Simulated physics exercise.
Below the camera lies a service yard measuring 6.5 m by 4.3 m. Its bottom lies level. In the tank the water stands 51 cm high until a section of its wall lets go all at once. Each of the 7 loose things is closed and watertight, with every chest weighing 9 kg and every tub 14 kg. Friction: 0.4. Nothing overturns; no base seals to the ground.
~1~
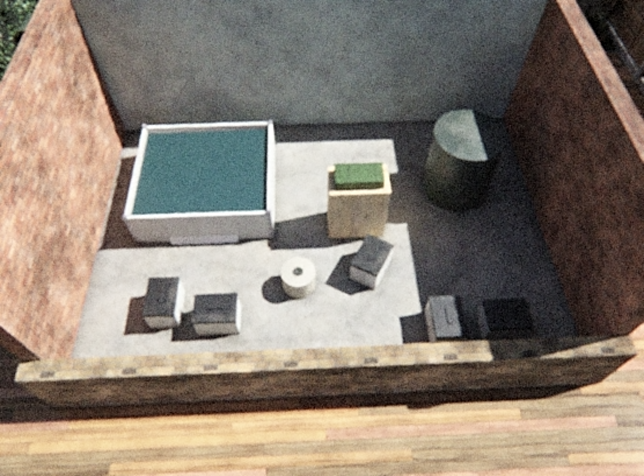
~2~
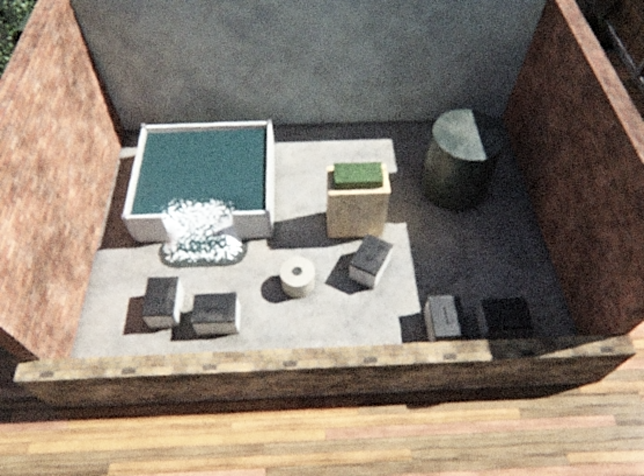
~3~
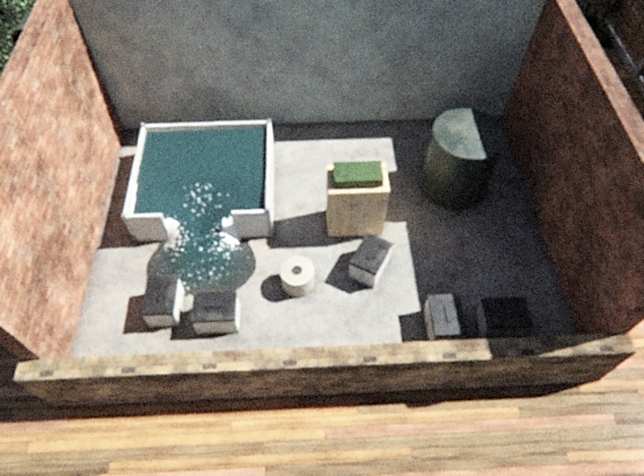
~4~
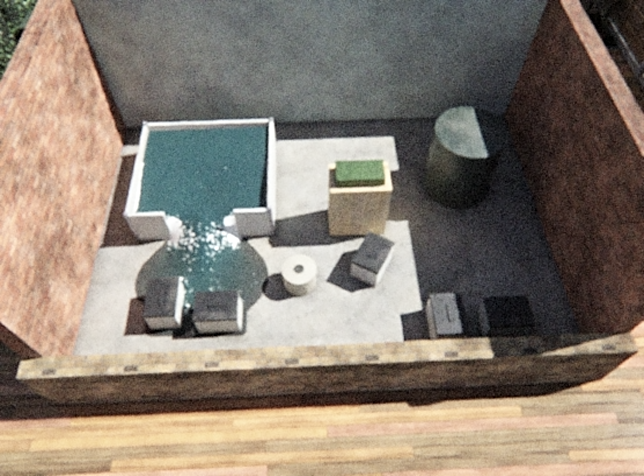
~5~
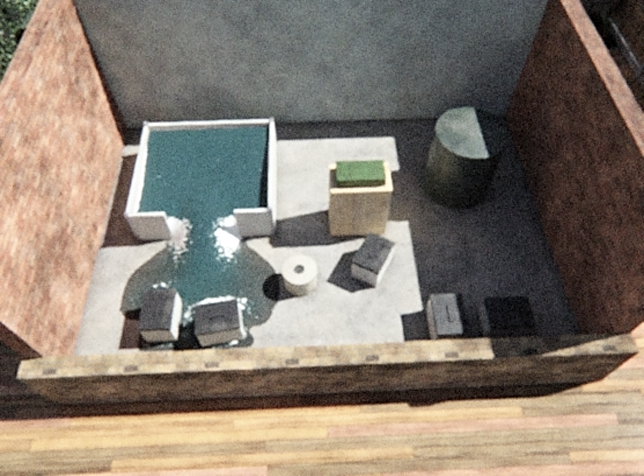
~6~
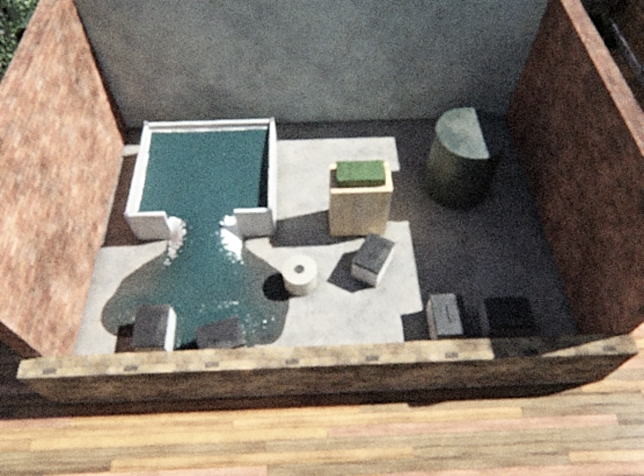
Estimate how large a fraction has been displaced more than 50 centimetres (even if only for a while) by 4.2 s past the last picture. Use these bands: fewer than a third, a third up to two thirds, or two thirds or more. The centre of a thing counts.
It falls in a third up to two thirds.
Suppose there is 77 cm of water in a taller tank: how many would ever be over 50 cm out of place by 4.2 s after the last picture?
In that case the number is 5.
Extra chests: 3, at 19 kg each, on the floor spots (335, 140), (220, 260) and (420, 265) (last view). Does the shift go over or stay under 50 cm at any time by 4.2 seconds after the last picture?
First falls shy, second exceeds it, third falls shy.
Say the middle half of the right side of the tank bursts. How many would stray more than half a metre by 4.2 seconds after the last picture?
1.
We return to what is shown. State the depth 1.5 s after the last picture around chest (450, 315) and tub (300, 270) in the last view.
Depth approx. 3 cm / 2 cm.
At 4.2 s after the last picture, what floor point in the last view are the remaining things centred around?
Mean floor pixel: About (396, 230).
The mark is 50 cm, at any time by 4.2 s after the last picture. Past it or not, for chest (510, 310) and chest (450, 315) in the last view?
In the order asked, they come out beyond the limit and beyond the limit.
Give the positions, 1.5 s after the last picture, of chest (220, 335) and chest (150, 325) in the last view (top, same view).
First one near (323, 332), second near (88, 326).
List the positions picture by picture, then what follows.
In the first frame, a chest at (161, 295), on the bottom; a chest at (215, 307), on the bottom; 3.2 m2 under water; 0 of 7 have shifted.
In the second frame, a chest at (160, 295) rests on the ground; a chest at (214, 307) rests on the ground; water covers 3.7 m2; 0 of 7 have shifted.
In the third frame, a chest at (160, 294), on the bottom; a chest at (214, 306), on the bottom; water covers 4.3 m2; 0 of 7 have shifted.
In the fourth frame, a chest at (161, 296) rests on the ground, 5 cm from its start; a chest at (216, 305) rests on the ground; 4.9 m2 under water; 0 of 7 have shifted.
In the fifth frame, a chest at (157, 309) rests on the ground, 23 cm from its start; a chest at (217, 316) rests on the ground, 16 cm from its start; water covers 5.5 m2; 2 of 7 have shifted.
In the sixth frame, a chest at (151, 325), on the bottom, 46 cm from its start; a chest at (219, 336) rests on the ground, 44 cm from its start; water covers 6.4 m2; 2 of 7 have shifted.
Then, 0.4 s after the last picture 2 of 7 are over 50 cm from their spots; 2 afloat.
Then, 1.5 s after the last picture 2 of 7 are over 50 cm from their spots; 2 afloat.
Then, 2.8 s after the last picture 4 of 7 are over 50 cm from their spots; 2 afloat.
Then, 4.2 s after the last picture 4 of 7 are over 50 cm from their spots, and 4 have been at some point; 3 afloat.
